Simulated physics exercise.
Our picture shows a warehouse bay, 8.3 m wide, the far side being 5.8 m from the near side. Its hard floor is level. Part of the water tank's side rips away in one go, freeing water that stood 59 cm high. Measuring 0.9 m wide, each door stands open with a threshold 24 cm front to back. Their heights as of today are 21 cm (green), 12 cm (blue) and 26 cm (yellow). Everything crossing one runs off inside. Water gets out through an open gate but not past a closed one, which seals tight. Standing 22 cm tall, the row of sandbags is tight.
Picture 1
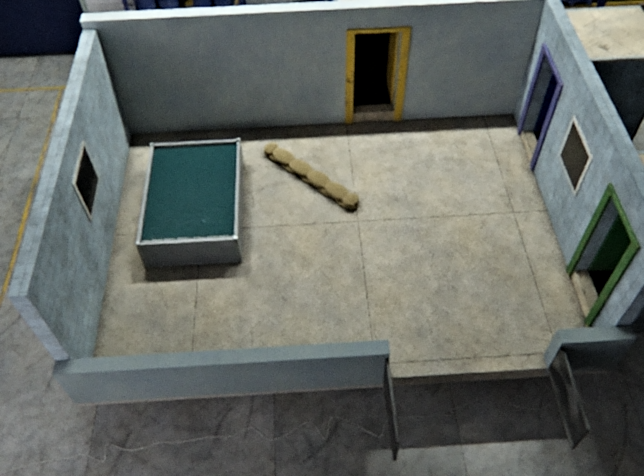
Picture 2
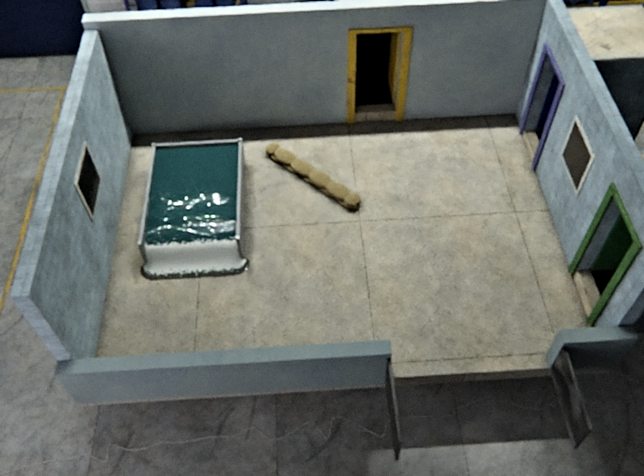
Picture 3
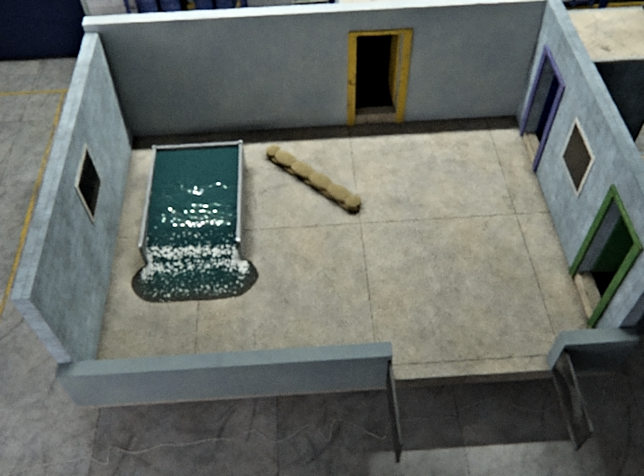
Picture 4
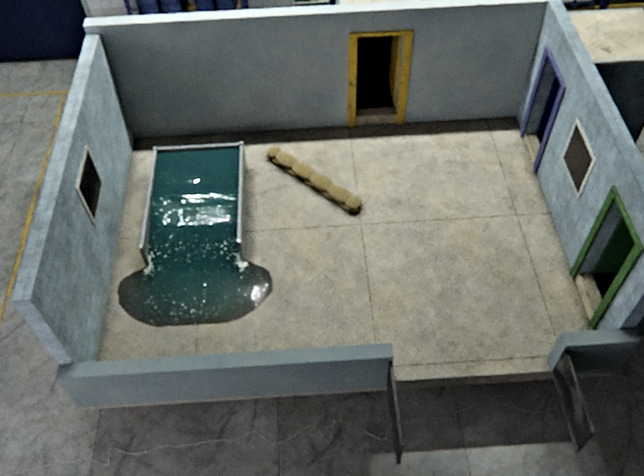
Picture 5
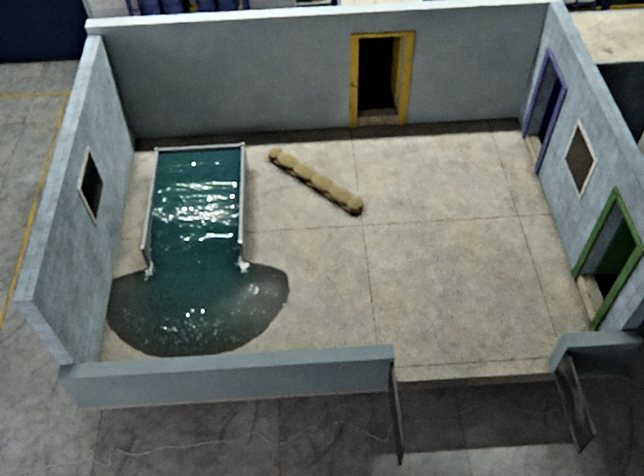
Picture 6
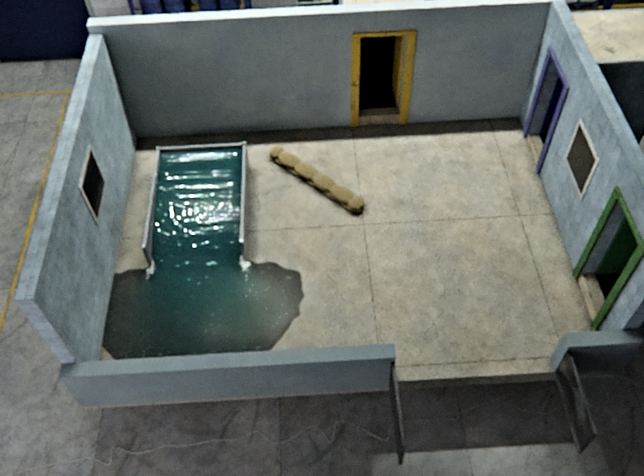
A tank's near side gives way and green water pours out, spreading across the floor.
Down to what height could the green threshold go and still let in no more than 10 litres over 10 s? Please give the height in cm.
I would say down to about 10 cm.
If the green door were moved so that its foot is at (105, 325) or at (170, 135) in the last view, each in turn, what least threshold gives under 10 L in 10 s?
Roughly 24 cm, then roughly 15 cm.
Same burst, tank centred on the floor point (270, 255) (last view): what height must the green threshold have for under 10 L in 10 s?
11.5 cm, give or take.
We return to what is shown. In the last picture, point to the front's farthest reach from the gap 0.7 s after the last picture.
The farthest wet point sits near (329, 371).
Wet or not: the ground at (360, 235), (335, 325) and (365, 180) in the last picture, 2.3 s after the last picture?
Okay, in order that's stayed dry, got wet and finally stayed dry.
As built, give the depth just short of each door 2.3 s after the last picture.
Reading in centimetres: Green = 0, blue = 0, yellow = 0.
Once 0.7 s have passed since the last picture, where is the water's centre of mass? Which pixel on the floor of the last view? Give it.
Look at about (200, 254) in the last view.
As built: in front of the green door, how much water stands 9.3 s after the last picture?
About 6.5 centimetres deep.
Then, 0.7 s after the last picture water covers 20 % of the floor, deepest (38 cm) near (95, 386); it has not reached the green door.
Then, 2.3 s after the last picture water covers 30 % of the floor, deepest (30 cm) near (107, 385); it has not reached the green door.
Then, 9.3 s after the last picture water covers 95 % of the floor, deepest (10 cm) near (525, 135); 7 cm at the green door, 0 litres in over its 21 cm threshold.
At the green door as built, the water peaked near 14 cm, 4.5 s after the last picture.
Run again over the same 10 s with other heights there, 29 litres in over 8 cm, 4 litres over 11 cm. The limit of 10 litres is kept from about 10 cm up.
